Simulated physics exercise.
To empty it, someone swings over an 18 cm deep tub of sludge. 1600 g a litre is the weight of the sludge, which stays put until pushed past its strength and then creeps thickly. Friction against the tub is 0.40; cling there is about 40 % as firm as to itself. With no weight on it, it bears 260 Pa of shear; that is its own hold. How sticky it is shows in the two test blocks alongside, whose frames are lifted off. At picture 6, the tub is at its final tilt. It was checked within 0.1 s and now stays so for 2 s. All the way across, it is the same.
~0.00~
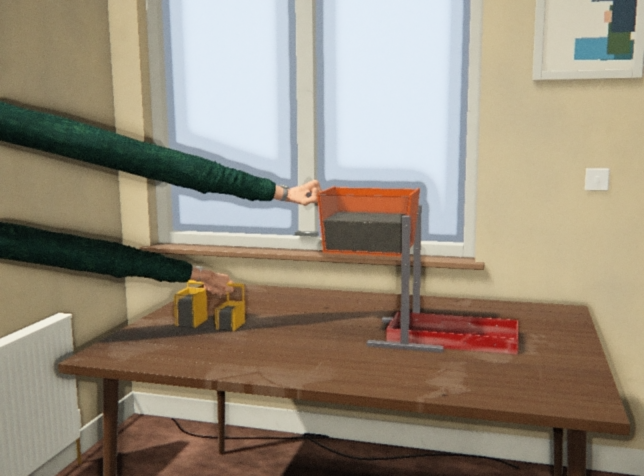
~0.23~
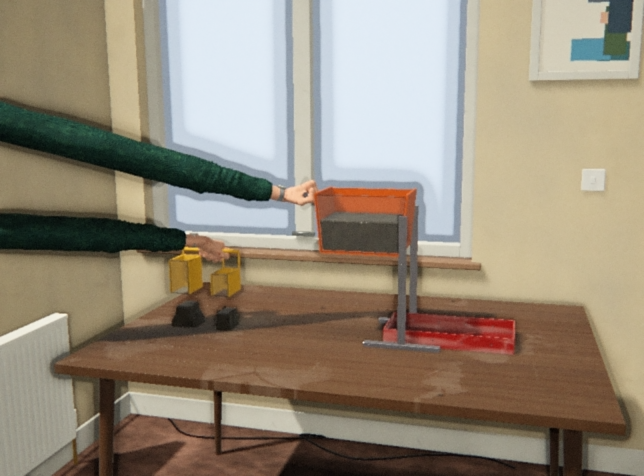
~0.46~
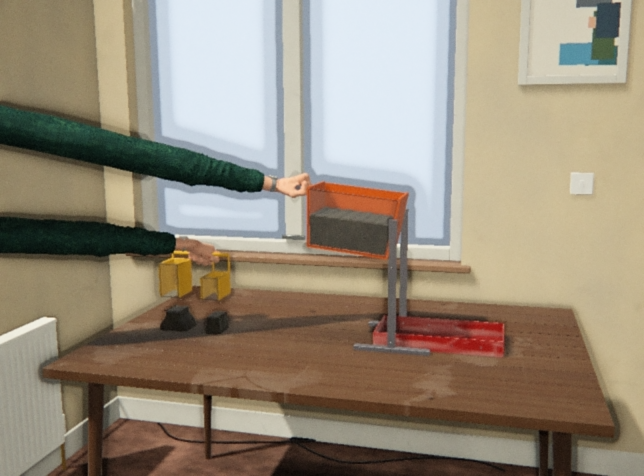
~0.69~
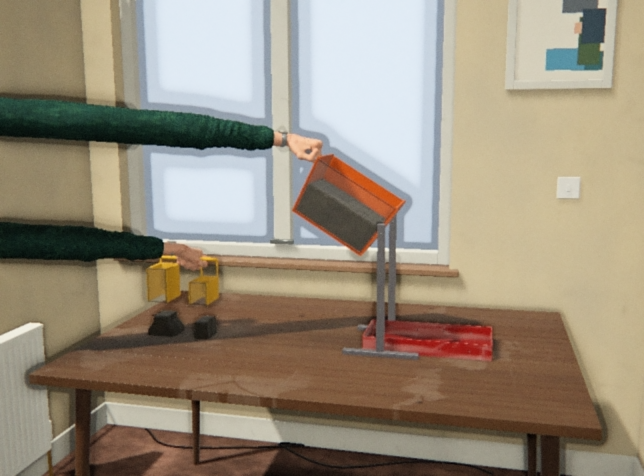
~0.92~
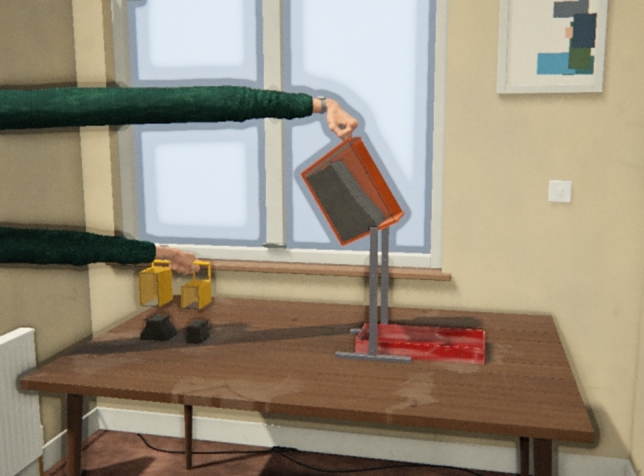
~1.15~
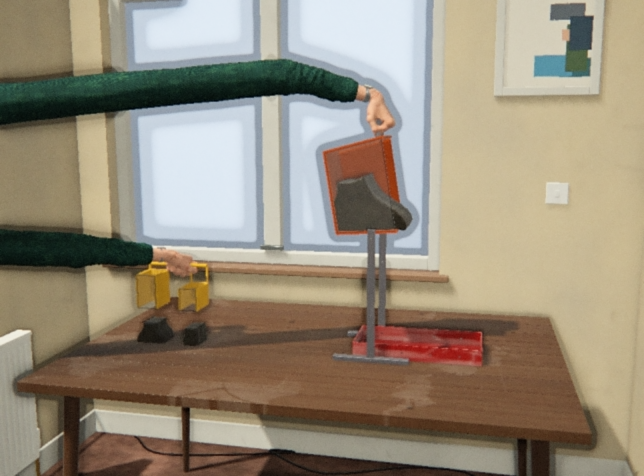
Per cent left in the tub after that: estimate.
Roughly 49 percent.
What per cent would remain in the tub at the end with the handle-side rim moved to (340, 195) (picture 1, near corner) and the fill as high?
Roughly 65 %.
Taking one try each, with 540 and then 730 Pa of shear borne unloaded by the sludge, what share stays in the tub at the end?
You'd see 65 percent the first time and 100 percent the second.
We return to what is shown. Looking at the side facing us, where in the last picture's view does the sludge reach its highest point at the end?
Highest point: Approx. (351, 209).
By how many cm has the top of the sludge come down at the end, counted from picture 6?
Roughly 9 cm.
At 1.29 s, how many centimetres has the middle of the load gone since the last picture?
Shift: Some 6 cm.
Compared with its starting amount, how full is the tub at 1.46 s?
Around 55 percent stays in the tub.
By 1.29 s, the tub is at 81 degrees and holds 73 %.
By 1.46 s, the tub is at 81 degrees and holds 53 %.
By 1.63 s, the tub is at 81 degrees and holds 49 %.
By 1.80 s, the tub is at 81 degrees and holds 49 %.
By 3.15 s, at the end, the tub is at 81 degrees and holds 49 %.
